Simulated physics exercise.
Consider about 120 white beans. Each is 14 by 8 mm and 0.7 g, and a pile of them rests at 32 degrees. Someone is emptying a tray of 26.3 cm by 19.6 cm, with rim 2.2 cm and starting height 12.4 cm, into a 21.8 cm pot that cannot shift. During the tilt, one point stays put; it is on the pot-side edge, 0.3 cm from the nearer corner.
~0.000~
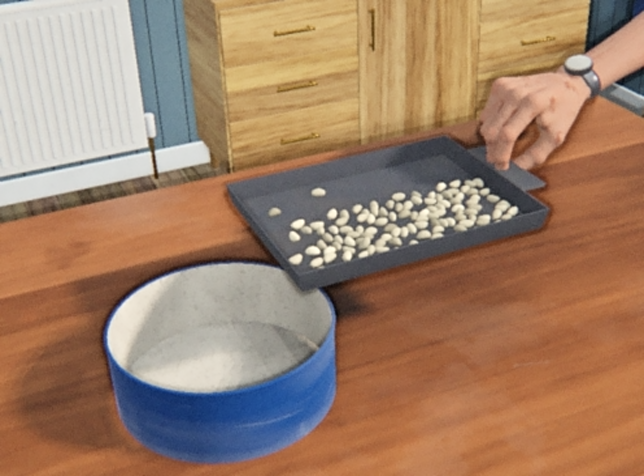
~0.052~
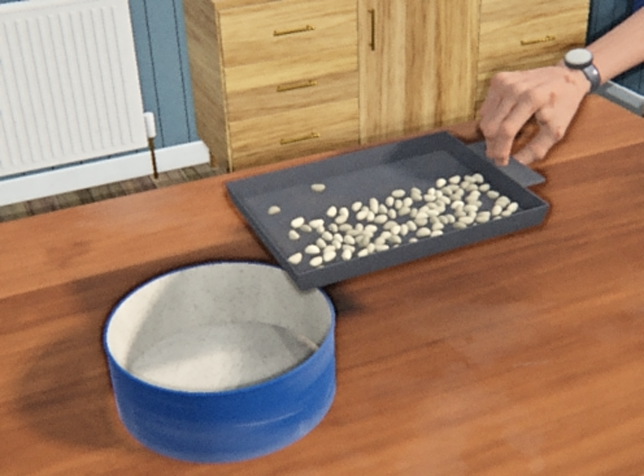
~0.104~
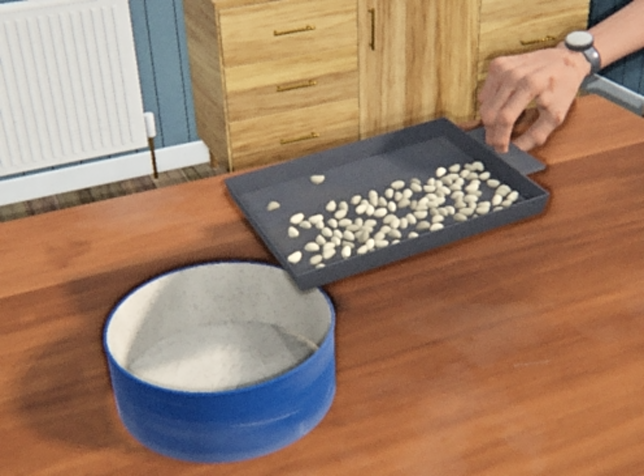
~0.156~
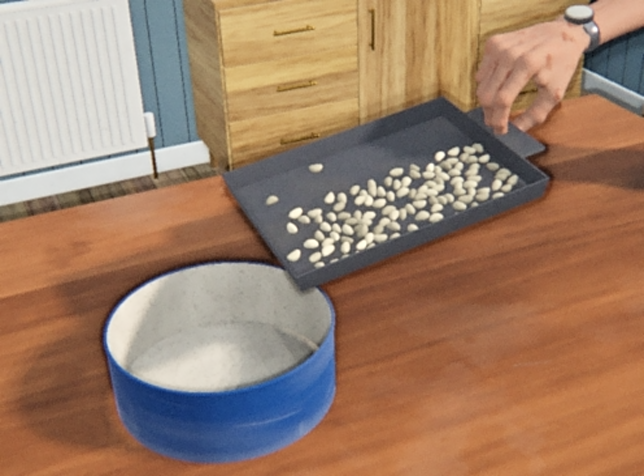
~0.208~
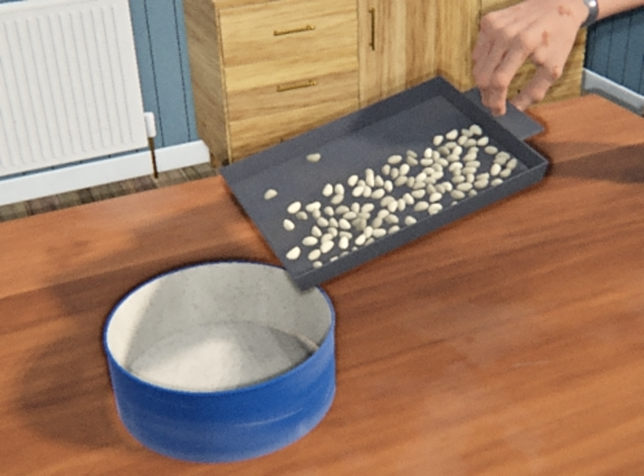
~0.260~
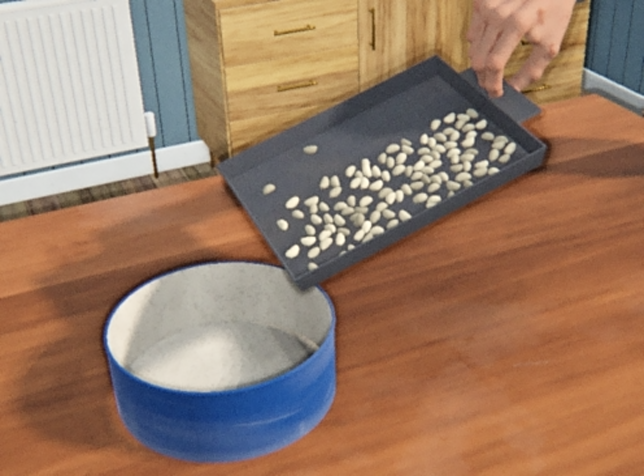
A hand steadily raises the right end of a dark tray of white beans.
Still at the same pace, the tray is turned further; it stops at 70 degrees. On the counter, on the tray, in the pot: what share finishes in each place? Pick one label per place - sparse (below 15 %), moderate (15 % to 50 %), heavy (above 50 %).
Counter: Sparse; tray: Moderate; pot: Heavy.
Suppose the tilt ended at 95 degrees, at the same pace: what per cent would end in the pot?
It would be near 95 per cent.
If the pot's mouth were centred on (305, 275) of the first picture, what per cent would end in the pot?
Something like 0 per cent would settle in it.
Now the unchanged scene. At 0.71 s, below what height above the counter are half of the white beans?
Roughly 16 centimetres.
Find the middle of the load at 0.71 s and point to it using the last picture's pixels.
Approximately (297, 242) in the last view.
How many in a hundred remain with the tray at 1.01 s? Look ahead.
I'd put it at roughly 55 per cent.
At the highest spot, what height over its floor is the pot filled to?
1.5 cm.
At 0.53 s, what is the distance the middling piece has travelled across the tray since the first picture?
Some 5 cm.
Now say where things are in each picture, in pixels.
In the first picture, tray tilt 0 degrees, front corners at (301, 271) and (543, 208); middle of the pieces at (411, 228); pot at (221, 321).
In the second picture, tray tilt 1 degrees, front corners at (301, 271) and (542, 204); middle of the pieces at (410, 226).
In the third picture, tray tilt 4 degrees, front corners at (300, 271) and (542, 193), lowest corner left front; middle of the pieces at (410, 219).
In the fourth picture, tray tilt 9 degrees, front corners at (299, 273) and (542, 177), lowest corner left front; middle of the pieces at (409, 209).
In the fifth picture, tray tilt 14 degrees, front corners at (297, 274) and (541, 162), lowest corner left front; middle of the pieces at (408, 199).
In the sixth picture, tray tilt 19 degrees, front corners at (296, 275) and (539, 146), lowest corner left front; middle of the pieces at (406, 189); pot at (220, 320). Its pace works out near 95 degrees a second.
Then, at 0.53 s, tilt 45 degrees; the tray holds 100 %, the pot 0 %.
Then, at 0.71 s, tilt 62 degrees; the tray holds 100 %, the pot 0 %.
Then, at 1.01 s, tilt 70 degrees; the tray holds 55 %, the pot 40 %.
At rest (2.2 s), counter 0 %, tray 40 %, pot 55 %.
